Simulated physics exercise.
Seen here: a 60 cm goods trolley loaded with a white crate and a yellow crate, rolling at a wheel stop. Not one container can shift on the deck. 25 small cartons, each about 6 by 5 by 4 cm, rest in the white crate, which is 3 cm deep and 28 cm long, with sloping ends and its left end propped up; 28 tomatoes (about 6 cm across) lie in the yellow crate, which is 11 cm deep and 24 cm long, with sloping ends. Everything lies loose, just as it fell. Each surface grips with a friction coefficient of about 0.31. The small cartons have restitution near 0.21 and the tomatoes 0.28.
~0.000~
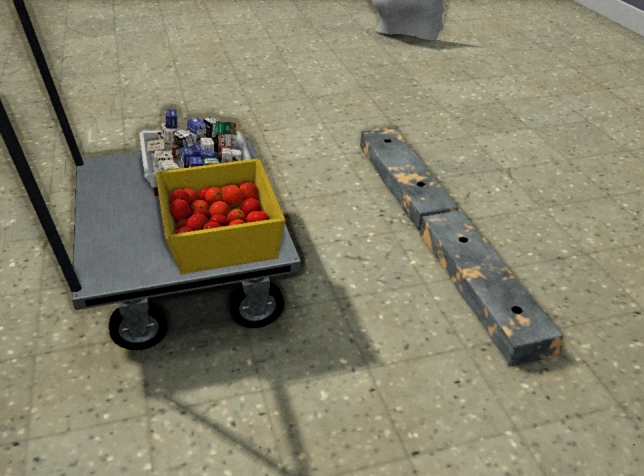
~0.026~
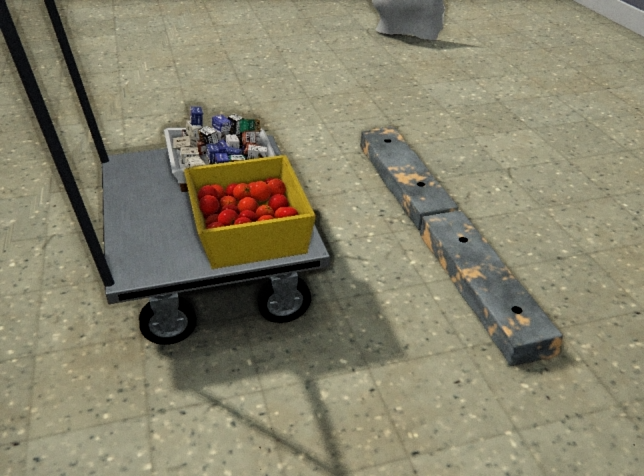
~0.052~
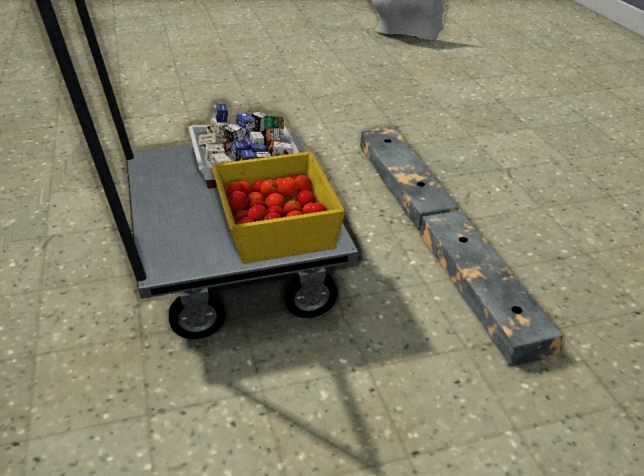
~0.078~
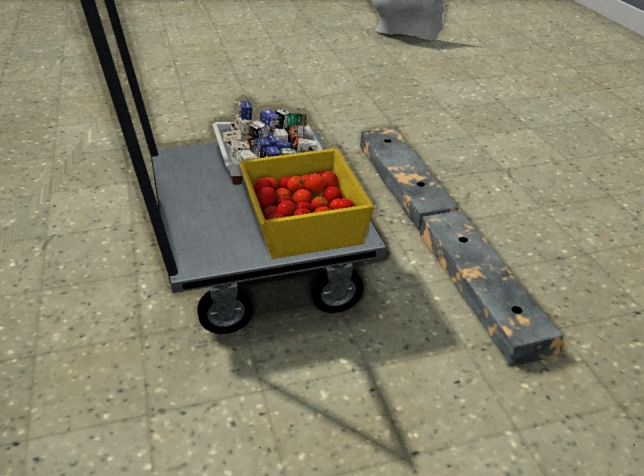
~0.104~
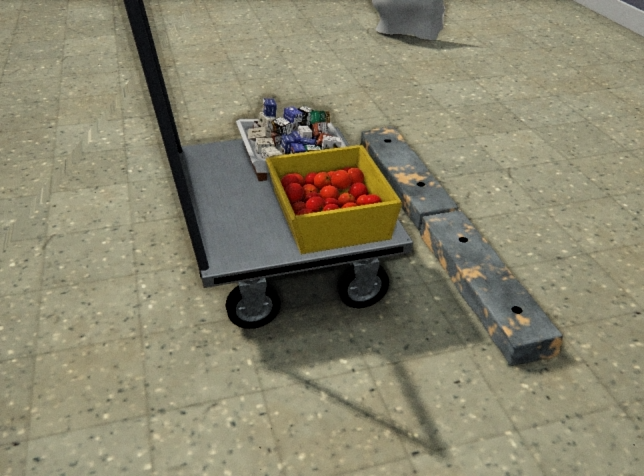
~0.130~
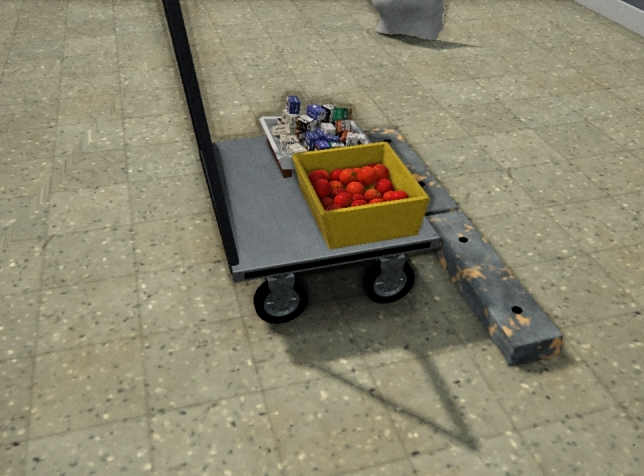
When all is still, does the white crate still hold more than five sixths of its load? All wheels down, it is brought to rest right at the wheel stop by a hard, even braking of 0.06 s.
No.
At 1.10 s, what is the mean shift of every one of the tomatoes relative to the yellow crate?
Mean shift: Around 6 cm, to the right.
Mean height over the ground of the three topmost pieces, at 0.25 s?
Their middles average near 42 cm high.
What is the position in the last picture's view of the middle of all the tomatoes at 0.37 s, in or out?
Centre approx. at (414, 189).
After 0.15 s, it begins to slow.
After 0.25 s, white crate 18 in, 7 out and yellow crate 28 in, 0 out.
After 0.37 s, white crate 10 in, 15 out and yellow crate 28 in, 0 out.
After 0.60 s, white crate 7 in, 18 out and yellow crate 26 in, 2 out.
Outcome (at 1.10 s), white crate 7 in, 18 out and yellow crate 26 in, 2 out. Asked share, 18 of 25, 72 per cent.
